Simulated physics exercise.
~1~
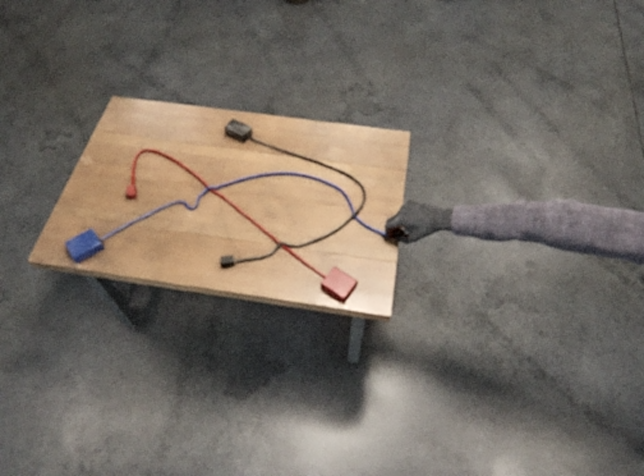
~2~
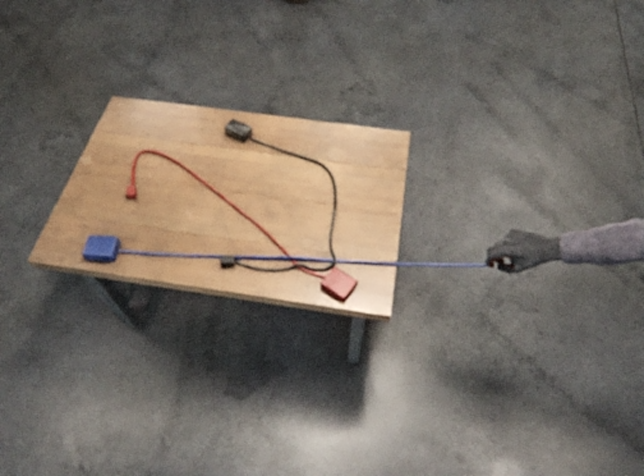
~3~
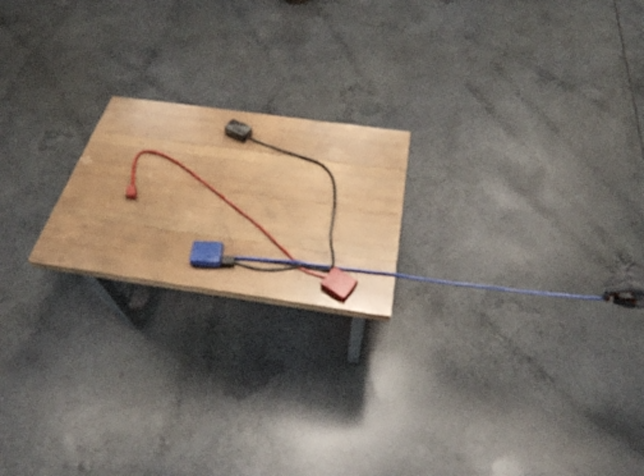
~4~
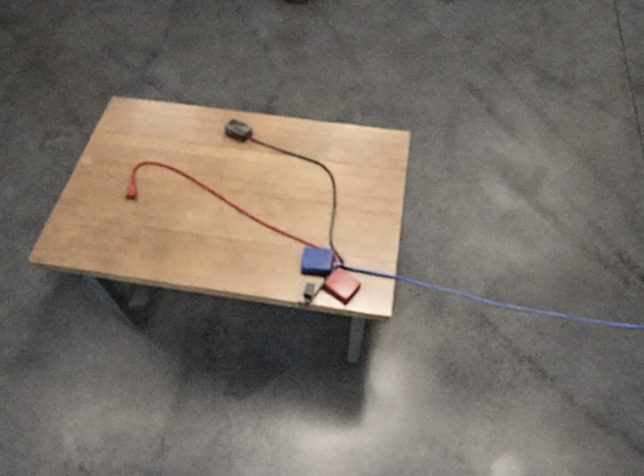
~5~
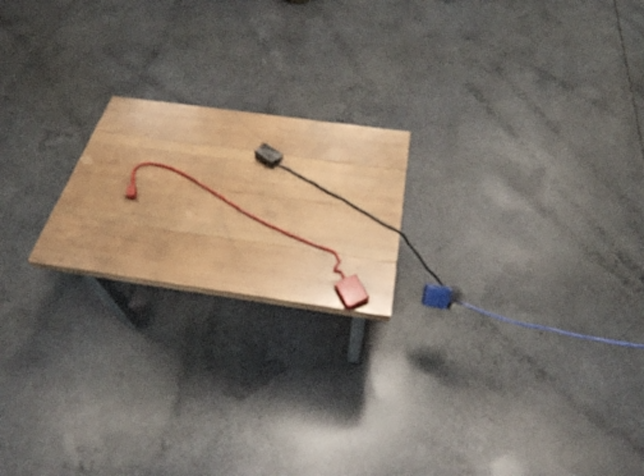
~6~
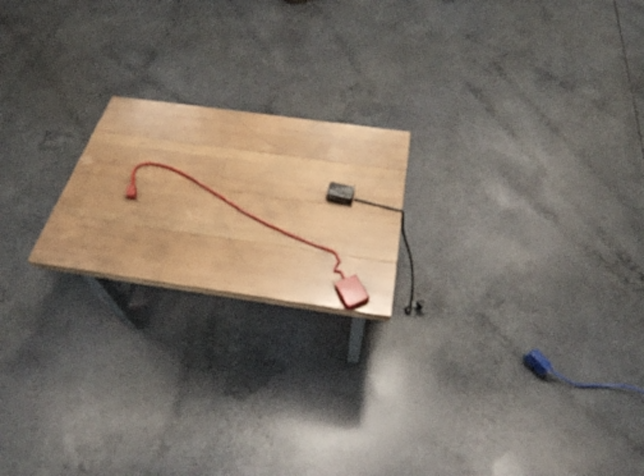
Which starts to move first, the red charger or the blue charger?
The blue charger moves first, sliding as its cable is pulled to the right. The red charger only shifts later, by a small amount.
